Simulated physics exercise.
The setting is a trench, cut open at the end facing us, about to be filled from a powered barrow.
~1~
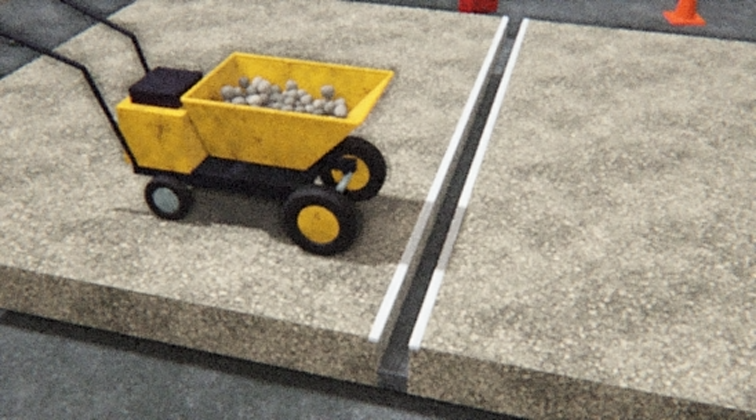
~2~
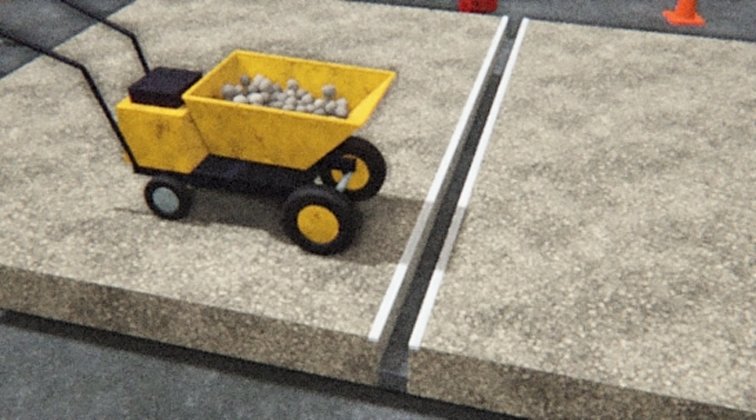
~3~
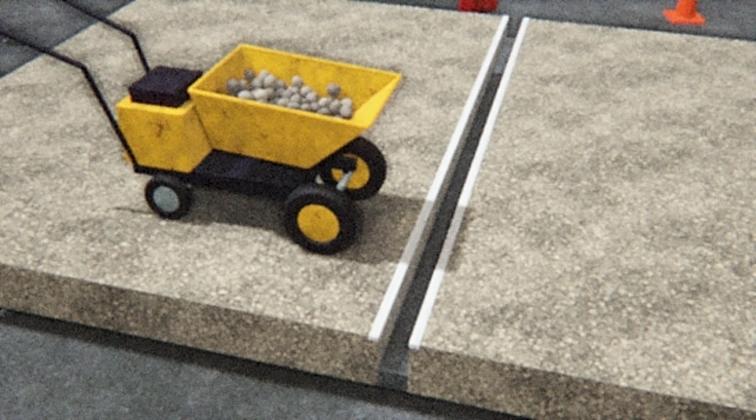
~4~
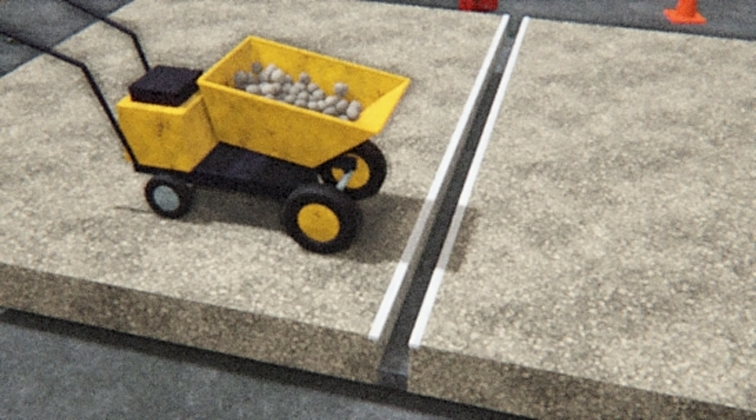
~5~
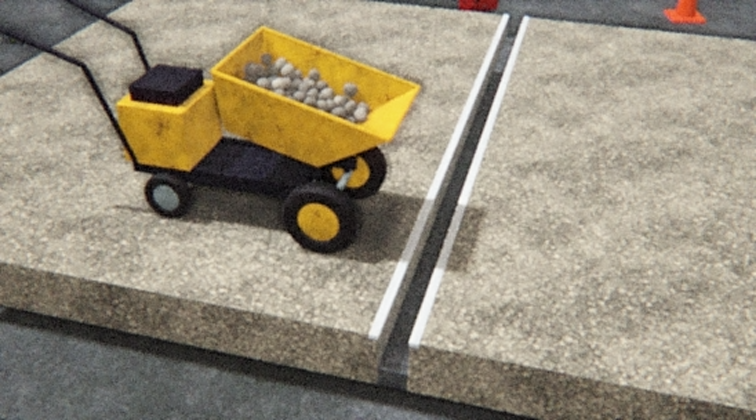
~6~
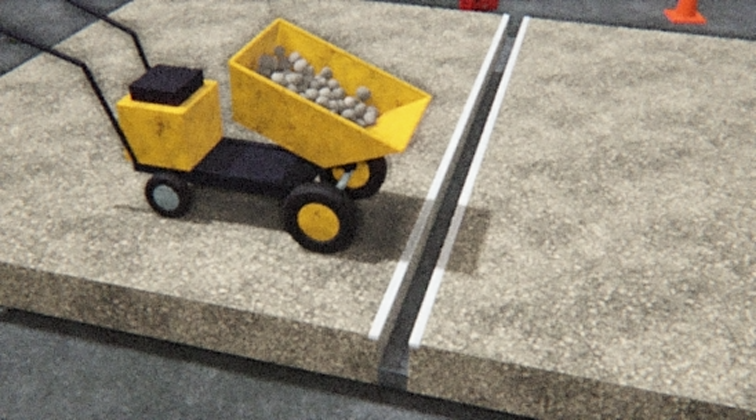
We see a yellow powered barrow loaded with river pebbles standing on a speckled slab, left of a narrow, white-edged trench; its skip tilts gradually forward to the right, the rear rising clear while the wheels stay still.
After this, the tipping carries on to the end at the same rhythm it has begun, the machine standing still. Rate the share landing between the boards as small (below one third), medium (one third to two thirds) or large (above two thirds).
Small.
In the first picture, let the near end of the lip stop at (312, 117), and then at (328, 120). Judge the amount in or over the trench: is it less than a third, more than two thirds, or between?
The middle third, then the middle third.
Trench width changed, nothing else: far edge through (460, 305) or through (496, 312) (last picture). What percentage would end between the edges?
The first try comes out at 60 percent and the second at 100 percent.
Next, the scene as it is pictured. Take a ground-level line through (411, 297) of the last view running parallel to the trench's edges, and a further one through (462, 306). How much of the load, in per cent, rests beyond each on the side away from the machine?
Result, first then second: 80 %, 60 %.
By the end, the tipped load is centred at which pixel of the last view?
I'd put the middle somewhere around (502, 247).
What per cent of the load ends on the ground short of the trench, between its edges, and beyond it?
Short 0 %, between 0 %, beyond 80 %.
Just after the last frame, skip tipped steeply; every one in the skip.
A moment on, skip tipped right over; roughly two thirds in the skip; roughly a quarter beyond it; just a few falling.
Further on, skip tipped right over; roughly a quarter in the skip; the larger part beyond it.
When it is over, skip tipped right over; roughly a quarter in the skip; not one in or heaped over the trench; the larger part beyond it.
